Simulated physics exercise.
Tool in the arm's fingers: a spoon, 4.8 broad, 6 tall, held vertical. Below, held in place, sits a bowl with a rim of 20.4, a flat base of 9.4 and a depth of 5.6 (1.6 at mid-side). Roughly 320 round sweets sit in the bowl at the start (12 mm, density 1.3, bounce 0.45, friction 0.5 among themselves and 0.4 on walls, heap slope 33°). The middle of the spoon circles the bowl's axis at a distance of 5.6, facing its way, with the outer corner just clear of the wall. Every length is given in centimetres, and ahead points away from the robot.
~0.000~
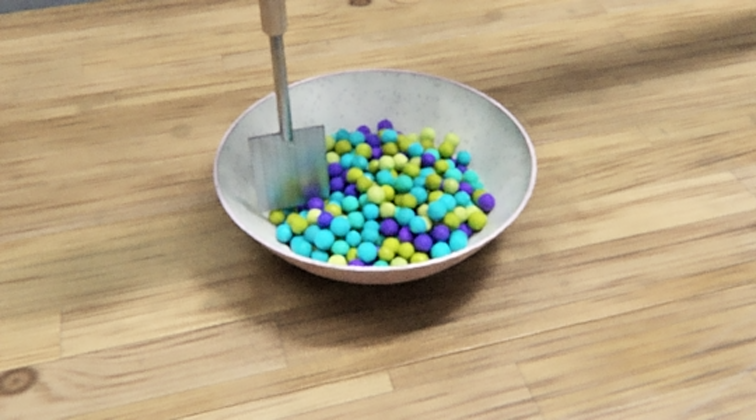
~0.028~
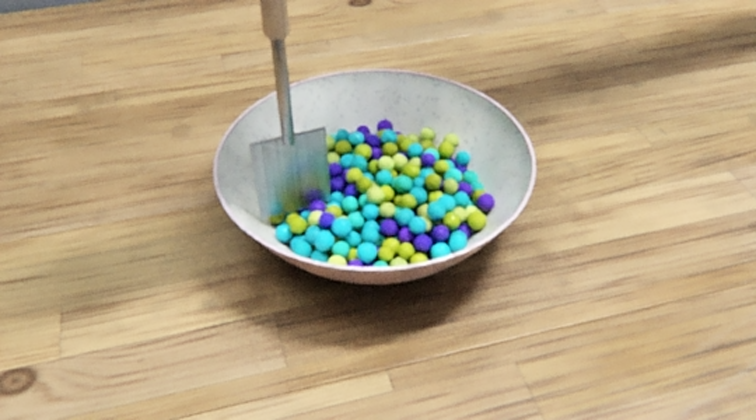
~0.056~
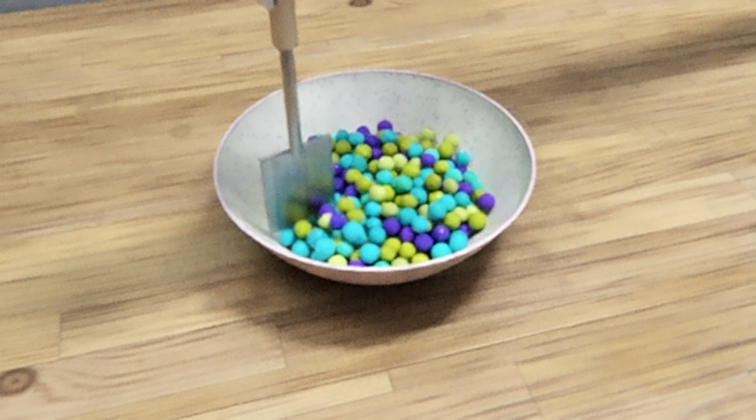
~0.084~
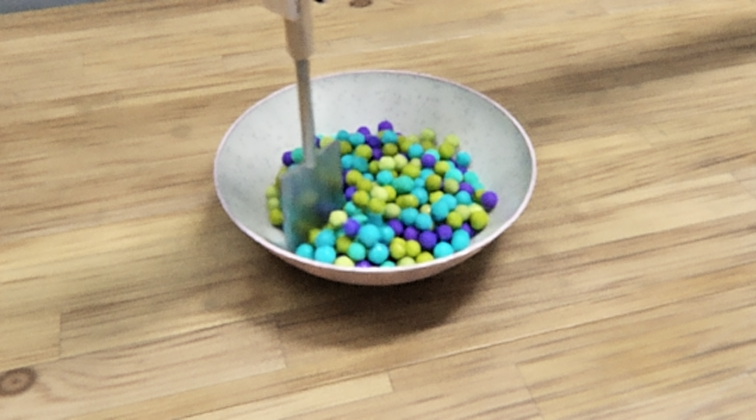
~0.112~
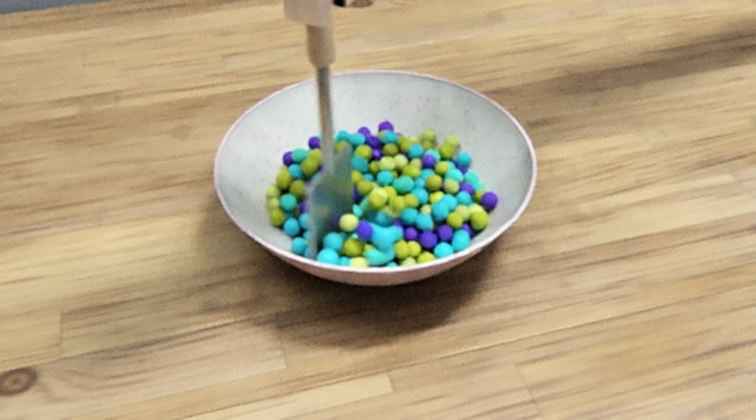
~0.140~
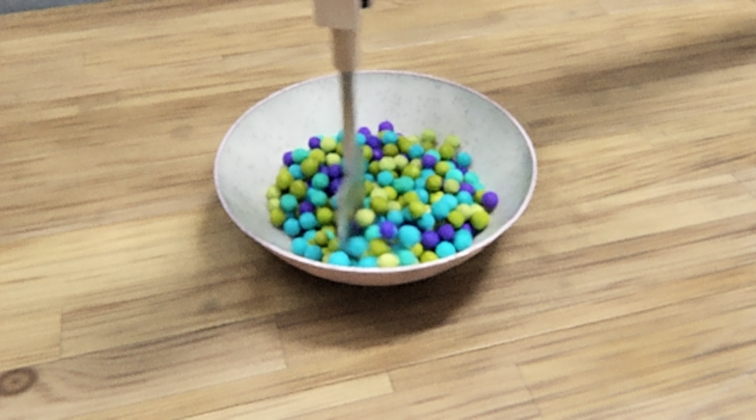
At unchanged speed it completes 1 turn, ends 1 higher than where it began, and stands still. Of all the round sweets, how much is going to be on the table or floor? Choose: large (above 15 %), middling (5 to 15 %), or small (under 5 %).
Middling.
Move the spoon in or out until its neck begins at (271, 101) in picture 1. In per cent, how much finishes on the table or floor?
About 0 percent ends up on the table or floor.
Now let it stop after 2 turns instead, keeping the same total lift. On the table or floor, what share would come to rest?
Estimate: Near 15 %.
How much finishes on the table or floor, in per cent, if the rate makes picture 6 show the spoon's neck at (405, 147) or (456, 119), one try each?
First try: About 20 %; second try: About 30 %.
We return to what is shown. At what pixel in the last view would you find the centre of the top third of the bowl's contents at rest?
Somewhere close to (338, 204).
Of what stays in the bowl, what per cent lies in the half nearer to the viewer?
It comes to near 55 percent.
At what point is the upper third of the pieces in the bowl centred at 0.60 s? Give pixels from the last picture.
I'd point to about (313, 153).
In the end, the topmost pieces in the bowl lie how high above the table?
I'd guess close to 5.5 centimetres.
By 0.37 s, 176° round, highest piece 8 above the table; 315 in the bowl, 2 on the table or floor, 4 in flight or on the tool.
By 0.60 s, 292° round, highest piece 8 above the table; 300 in the bowl, 19 on the table or floor, 2 in flight or on the tool.
By 0.91 s, 0° round, highest piece 5 above the table; 291 in the bowl, 30 on the table or floor.
By 1.61 s, 0° round, highest piece 5 above the table; 291 in the bowl, 30 on the table or floor.
Final count, 291 in the bowl, 30 on the table or floor. That is 9 % on the table or floor.
